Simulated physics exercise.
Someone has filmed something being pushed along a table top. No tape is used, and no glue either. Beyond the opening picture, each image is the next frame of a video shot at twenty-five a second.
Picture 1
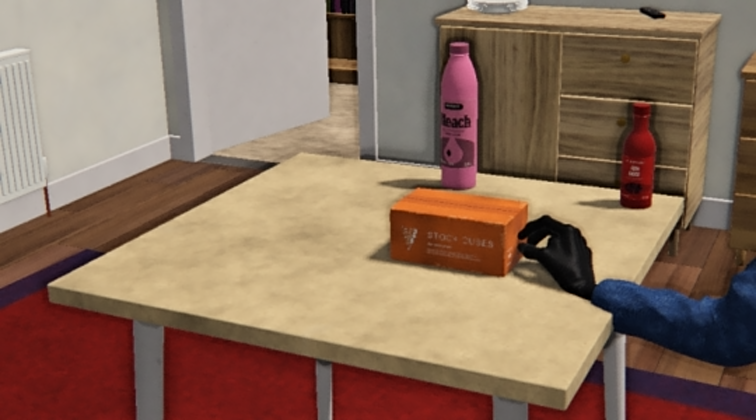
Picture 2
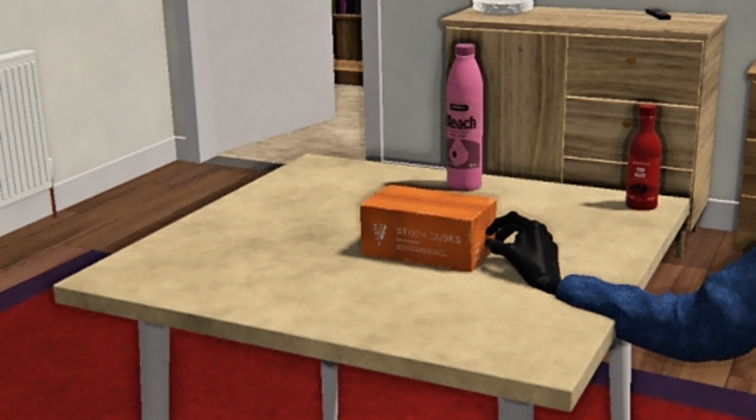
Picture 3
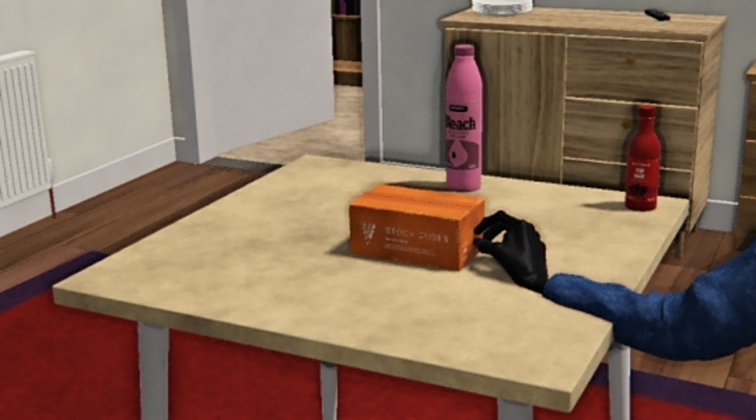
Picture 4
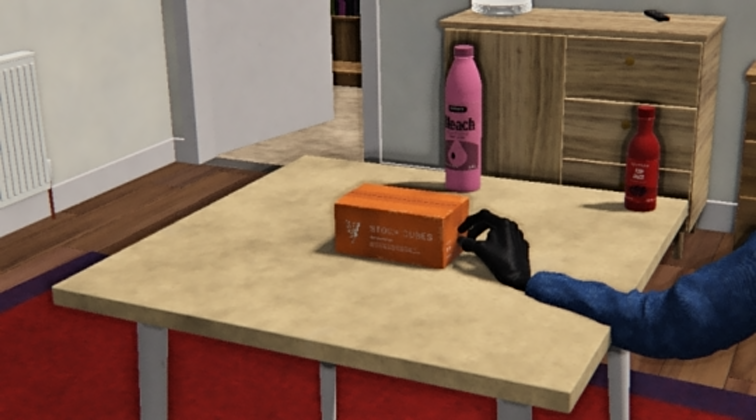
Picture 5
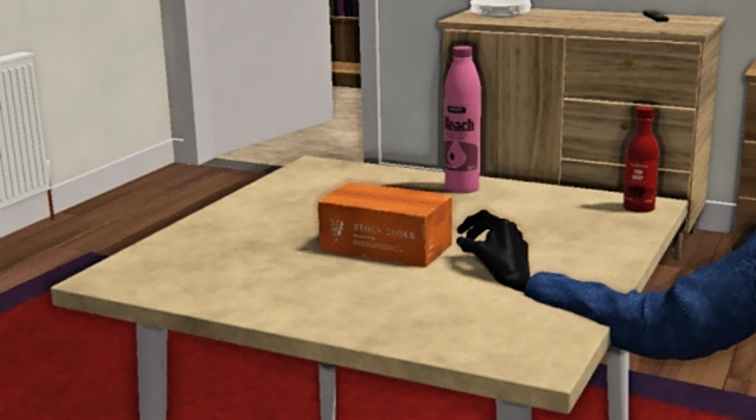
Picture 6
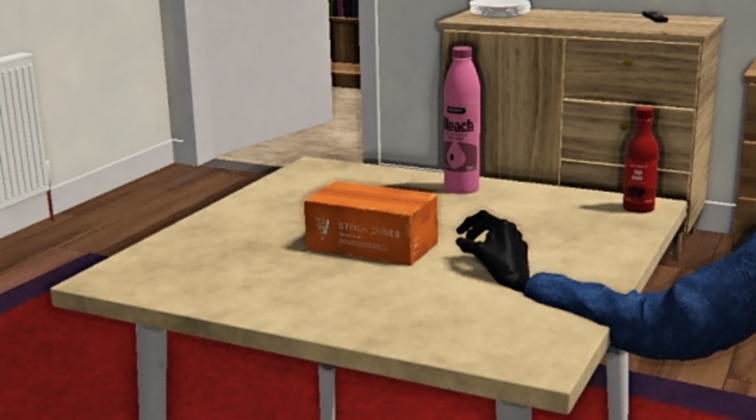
On a living-room table, a black-gloved hand pushing an orange box left, then staying behind as the box slides slightly farther left.
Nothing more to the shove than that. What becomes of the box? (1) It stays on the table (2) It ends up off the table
1.
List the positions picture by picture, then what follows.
The first frame shows under the hand; orange box (459, 231).
The second frame shows under the hand; orange box (428, 227).
The third frame shows under the hand; orange box (417, 226).
The fourth frame shows orange box (402, 225).
The fifth frame shows orange box (386, 223) displaced a little.
The sixth frame shows orange box (371, 222) displaced a little.
Then, 0.10 s past the last view, orange box displaced a little near (346, 218).
Then, 0.20 s past the last view, orange box displaced about its own width near (331, 216).
Then, 0.30 s past the last view, orange box displaced about its own width near (327, 215).
Finally, moved from the start, orange box. Final places as the last picture's camera would see them, orange box near (327, 215).
